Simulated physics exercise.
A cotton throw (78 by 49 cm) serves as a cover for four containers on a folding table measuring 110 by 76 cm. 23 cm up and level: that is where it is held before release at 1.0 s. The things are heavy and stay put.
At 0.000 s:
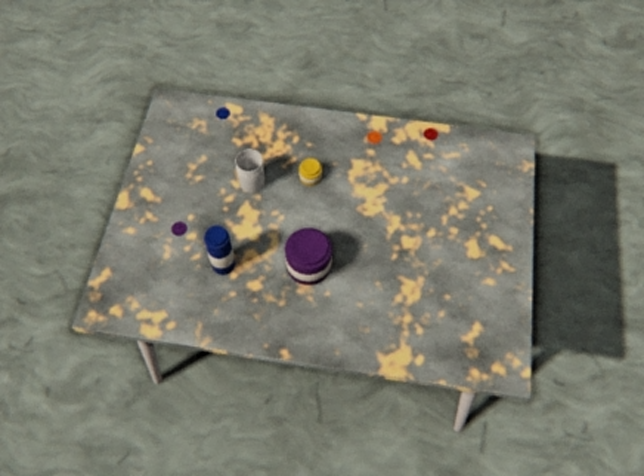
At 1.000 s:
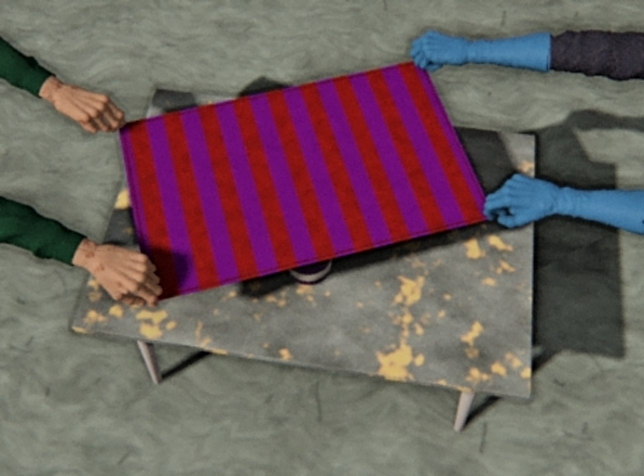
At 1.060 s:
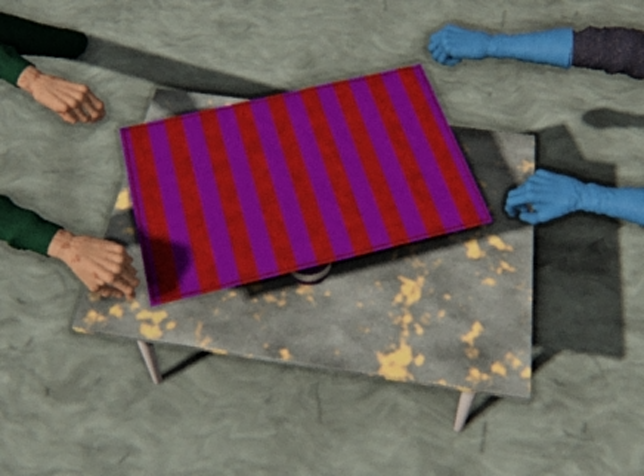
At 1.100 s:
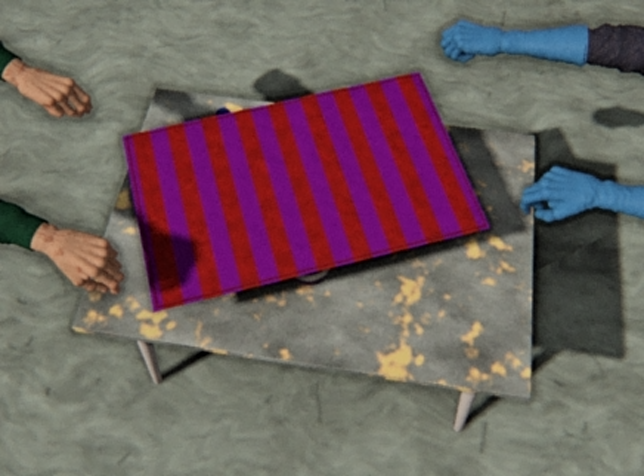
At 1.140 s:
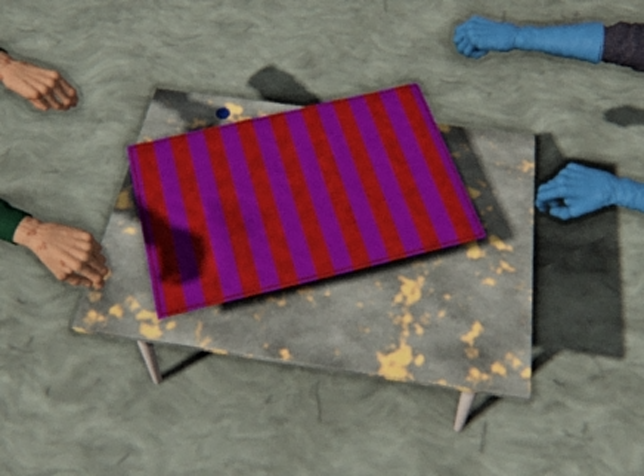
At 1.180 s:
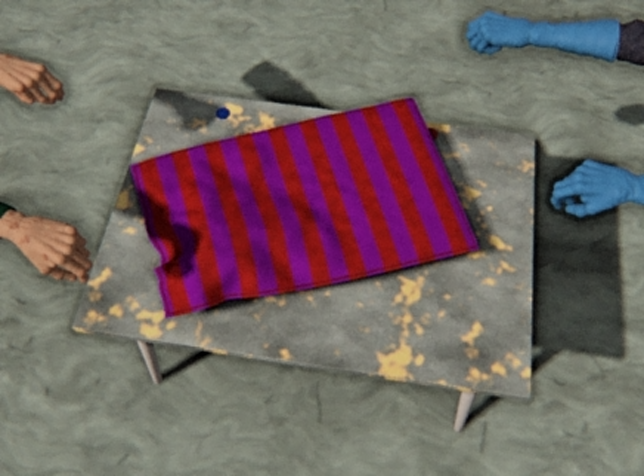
A red-and-purple striped cloth is carried in by two pairs of hands, bare with green sleeves at left and blue-gloved at right, above a grey, yellow-blotched table seen from high up. On it stand a white cup, a yellow container, and blue and purple bottles, among small coloured discs. The hands let go and draw outward as the cloth sinks, its left side creasing over the containers.
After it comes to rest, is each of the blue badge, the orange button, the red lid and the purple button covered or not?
Result: Blue badge still shows, orange button vanishes under it, red lid remains in the open, purple button gets covered.
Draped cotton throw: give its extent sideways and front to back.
Width about 84 centimetres, depth about 66 centimetres.
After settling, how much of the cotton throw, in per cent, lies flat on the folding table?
About 35 per cent.
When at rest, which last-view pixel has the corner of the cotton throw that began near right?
Around pixel (463, 272).
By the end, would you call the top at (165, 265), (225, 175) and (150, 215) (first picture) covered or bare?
First spot clear, second shrouded, third clear.
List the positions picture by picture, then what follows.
In the first picture, blue badge (223, 113); orange button (374, 137); red lid (431, 134); purple button (179, 228); purple bottle (308, 246), 11 cm tall; blue bottle (216, 235), 16 cm tall; yellow bottle (310, 166), 5 cm tall; white cup (249, 160), 10 cm tall.
In the second picture, cotton throw corners (150, 303) (118, 125) (421, 60) (494, 218); highest point 23 cm, lowest 23 cm.
In the third picture, cotton throw corners (151, 307) (120, 129); highest point 21 cm, lowest 21 cm.
In the fourth picture, cotton throw corners (154, 312) (123, 137); highest point 18 cm, lowest 18 cm.
In the fifth picture, cotton throw corners (159, 320) (128, 147); highest point 16 cm, lowest 14 cm.
In the sixth picture, cotton throw corners (165, 318) (131, 166) (413, 99) (478, 250); highest point 16 cm, lowest 8 cm.
After 1.4 s, 30 % of it is down, spanning 82 by 65 cm, above purple button, orange button.
After 1.5 s, 35 % of it is down, spanning 83 by 65 cm, above purple button, orange button.
After 1.7 s, 35 % of it is down, spanning 83 by 66 cm, above purple button, orange button.
After 1.9 s, 35 % of it is down, spanning 83 by 66 cm, above purple button, orange button.
After 2.7 s, 35 % of it is down, spanning 83 by 66 cm, above purple button, orange button.
